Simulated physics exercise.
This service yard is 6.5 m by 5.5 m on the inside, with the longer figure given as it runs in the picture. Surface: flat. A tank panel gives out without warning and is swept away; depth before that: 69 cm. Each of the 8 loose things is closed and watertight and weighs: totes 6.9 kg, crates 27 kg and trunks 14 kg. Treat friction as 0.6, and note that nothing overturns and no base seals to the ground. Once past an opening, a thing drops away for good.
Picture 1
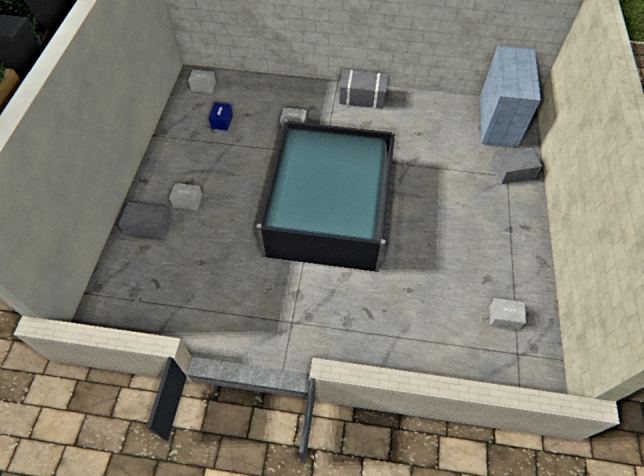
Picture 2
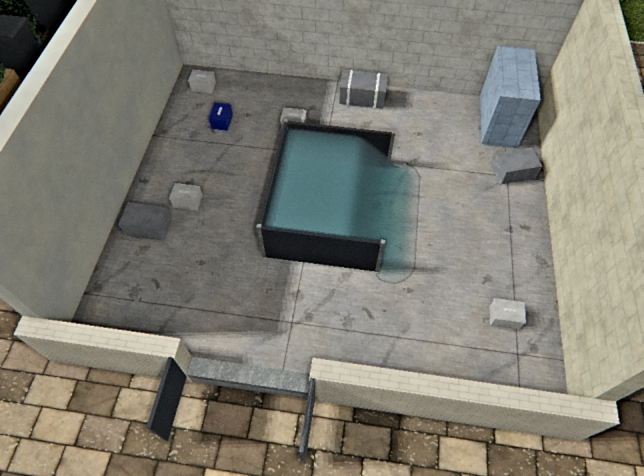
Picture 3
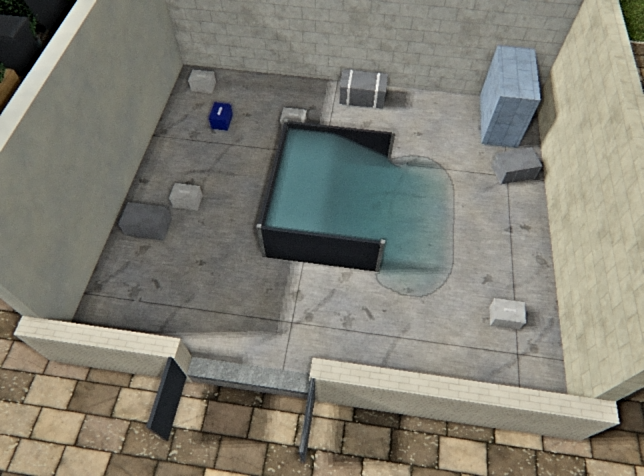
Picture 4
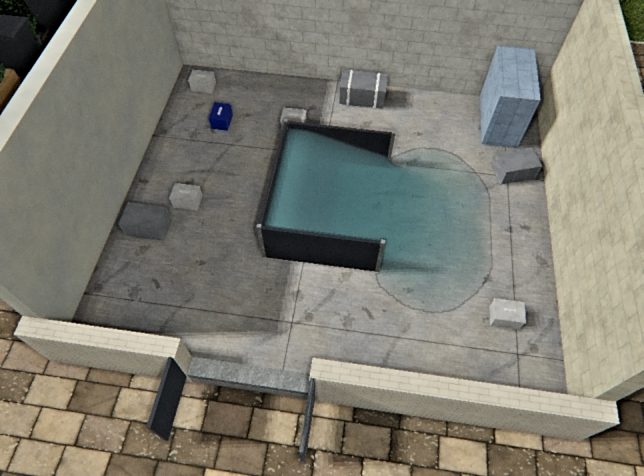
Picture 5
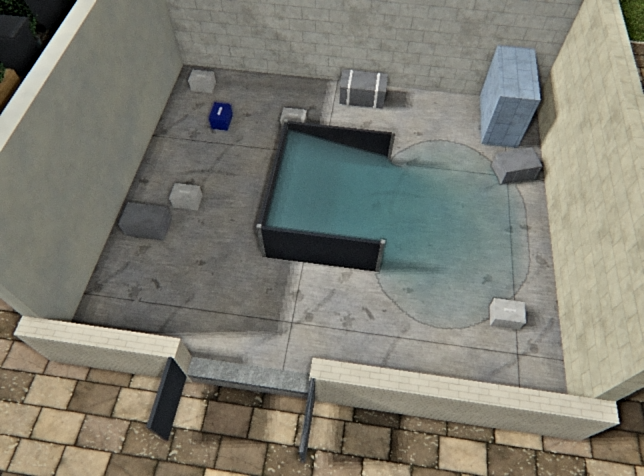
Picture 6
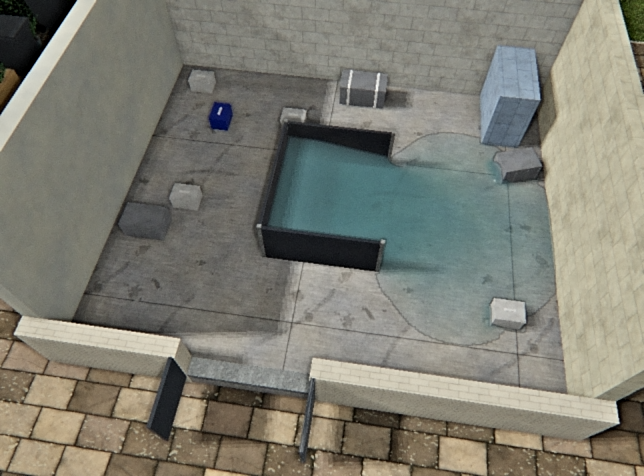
Teal water pours out through the open right side of a dark-walled tank in a walled yard, spreading across the paved floor in a widening rounded sheet that reaches the grey blocks near the right wall, while the scattered boxes stay still.
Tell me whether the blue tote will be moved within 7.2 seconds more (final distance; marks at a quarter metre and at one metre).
Observation: Blue tote scarcely moves.
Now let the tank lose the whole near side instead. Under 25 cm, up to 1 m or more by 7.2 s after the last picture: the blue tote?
What happens next is that the blue tote does not really budge.
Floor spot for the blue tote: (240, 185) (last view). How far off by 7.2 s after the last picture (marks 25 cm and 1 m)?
By that time it keeps its spot.
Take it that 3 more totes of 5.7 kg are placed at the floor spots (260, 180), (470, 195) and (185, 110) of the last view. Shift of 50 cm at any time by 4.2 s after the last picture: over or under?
One by one: Below the mark, beyond the mark, below the mark.
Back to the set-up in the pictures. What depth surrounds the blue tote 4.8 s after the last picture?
1 cm or so.
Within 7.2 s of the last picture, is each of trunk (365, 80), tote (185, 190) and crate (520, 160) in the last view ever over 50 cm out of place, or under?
Results in listed order: Exceeds / falls short / exceeds.
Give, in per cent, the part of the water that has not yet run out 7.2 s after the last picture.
Remaining: Approx. 96 per cent.
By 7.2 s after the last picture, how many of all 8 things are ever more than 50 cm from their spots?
I count 3.
Then, 0.9 s after the last picture the blue tote is near (220, 111), 0.0 m from its start, aground; 0 of 8 are out; 2 afloat.
Then, 2.8 s after the last picture the blue tote is near (220, 111), 0.0 m from its start, aground; 0 of 8 are out; 1 afloat.
Then, 4.8 s after the last picture the blue tote is near (220, 111), 0.0 m from its start, aground; 0 of 8 are out; 2 afloat.
Then, 7.2 s after the last picture the blue tote is near (219, 113), 0.0 m from its start, aground; 0 of 8 are out; 3 afloat.
